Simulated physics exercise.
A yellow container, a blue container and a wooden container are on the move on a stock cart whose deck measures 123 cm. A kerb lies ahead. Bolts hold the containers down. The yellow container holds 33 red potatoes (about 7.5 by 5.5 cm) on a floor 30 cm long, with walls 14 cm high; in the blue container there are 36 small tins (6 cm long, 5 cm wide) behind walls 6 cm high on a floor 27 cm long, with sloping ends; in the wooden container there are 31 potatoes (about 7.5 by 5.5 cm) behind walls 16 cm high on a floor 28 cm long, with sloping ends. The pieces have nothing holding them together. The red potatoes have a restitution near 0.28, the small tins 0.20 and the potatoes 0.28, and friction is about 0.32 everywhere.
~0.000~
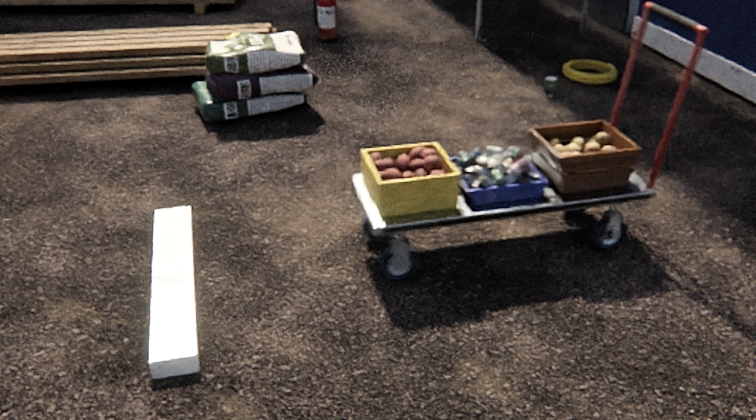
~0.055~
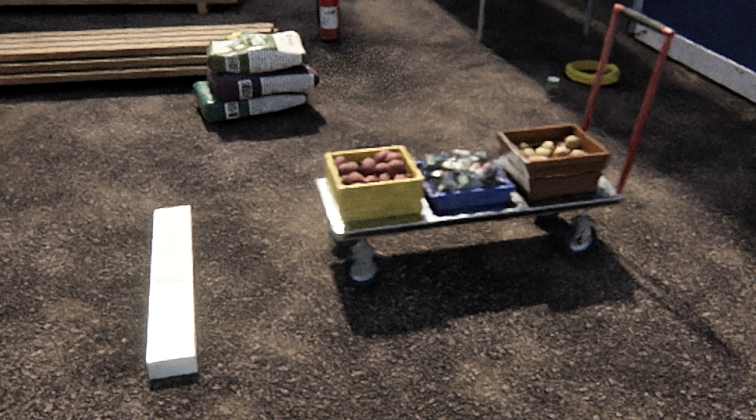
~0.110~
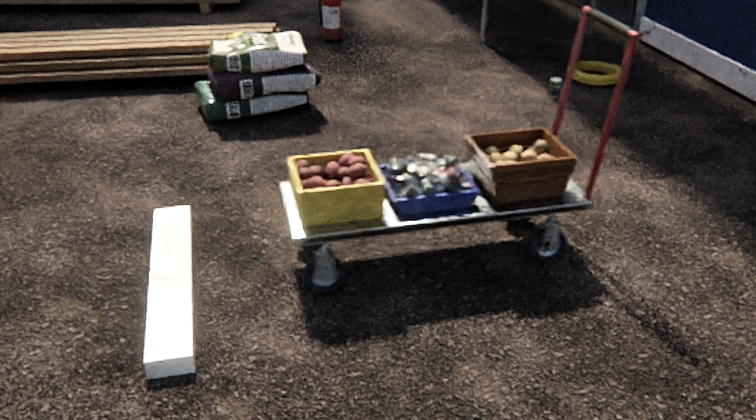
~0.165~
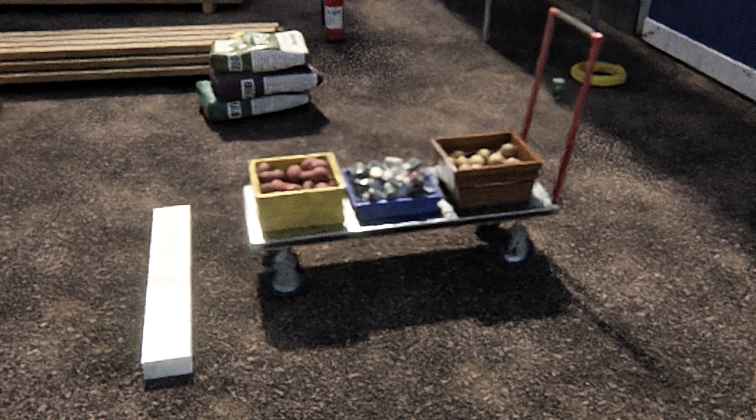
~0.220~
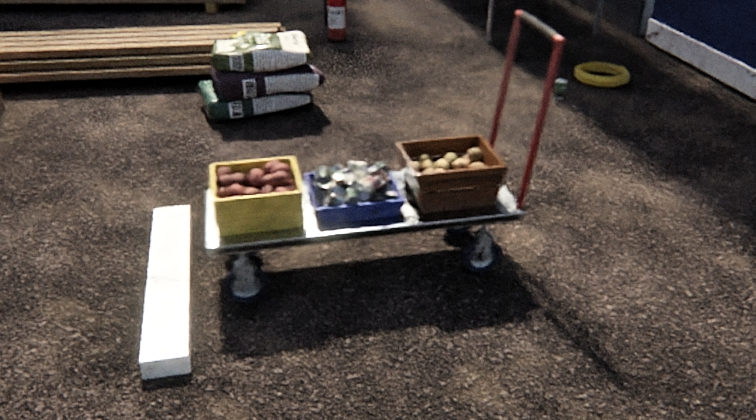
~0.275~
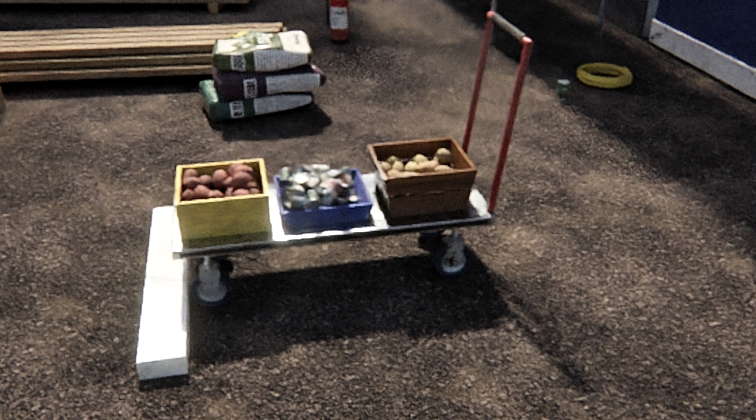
A flat cart with a red handle, carrying a yellow box of red potatoes, a blue bin of small tins and a brown crate of potatoes, rolled steadily left across dark ground to a white kerb.
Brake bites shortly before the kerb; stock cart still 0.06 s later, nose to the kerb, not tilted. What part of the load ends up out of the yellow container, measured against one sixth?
The yellow container loses less than one sixth of its load.
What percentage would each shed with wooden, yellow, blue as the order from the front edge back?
Yellow container 0 %, blue container 30 %, wooden container 0 %.
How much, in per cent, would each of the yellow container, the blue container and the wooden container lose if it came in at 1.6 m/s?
Then the yellow container sheds 0 per cent of its load, the blue container 10 per cent, and the wooden container 0 per cent.
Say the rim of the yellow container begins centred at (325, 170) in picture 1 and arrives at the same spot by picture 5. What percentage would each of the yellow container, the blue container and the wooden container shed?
Under that change it'd be yellow container at 0, blue container at 10 and wooden container at 0 percent.
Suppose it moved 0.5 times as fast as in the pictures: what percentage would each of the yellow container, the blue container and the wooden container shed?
Then the yellow container sheds 0 per cent, the blue container 10 per cent, and the wooden container 0 per cent.
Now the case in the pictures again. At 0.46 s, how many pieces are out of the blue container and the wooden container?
Estimated count: Blue container around 10, wooden container around 0.
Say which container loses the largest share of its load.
Result: Blue container.
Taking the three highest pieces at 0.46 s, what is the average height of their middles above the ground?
About 56 cm.
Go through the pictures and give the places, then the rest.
In the first frame (places track the rim corner closest to us here; the camera moves round a little), yellow container (382, 183); blue container (470, 190); 75 cm to go; all still inside.
In the second frame, yellow container (343, 187); blue container (434, 195); 60 cm to go.
In the third frame, yellow container (302, 191); blue container (396, 200); 44 cm to go.
In the fourth frame, yellow container (259, 196); blue container (357, 204); 29 cm to go.
In the fifth frame, yellow container (216, 200); blue container (317, 209); 14 cm to go.
In the sixth frame, yellow container (179, 203); blue container (283, 212); stopping; all still inside.
After 0.34 s, the yellow container has all 33, the blue container is down by 1 of 36 and the wooden container has all 31.
After 0.46 s, the yellow container is down by 1 of 33, the blue container is down by 10 of 36 and the wooden container has all 31.
After 0.69 s, the yellow container is down by 1 of 33, the blue container is down by 13 of 36 and the wooden container has all 31.
Outcome (at 1.19 s), the yellow container is down by 1 of 33, the blue container is down by 13 of 36 and the wooden container has all 31. Asked share, 1 of 33, 3 per cent.
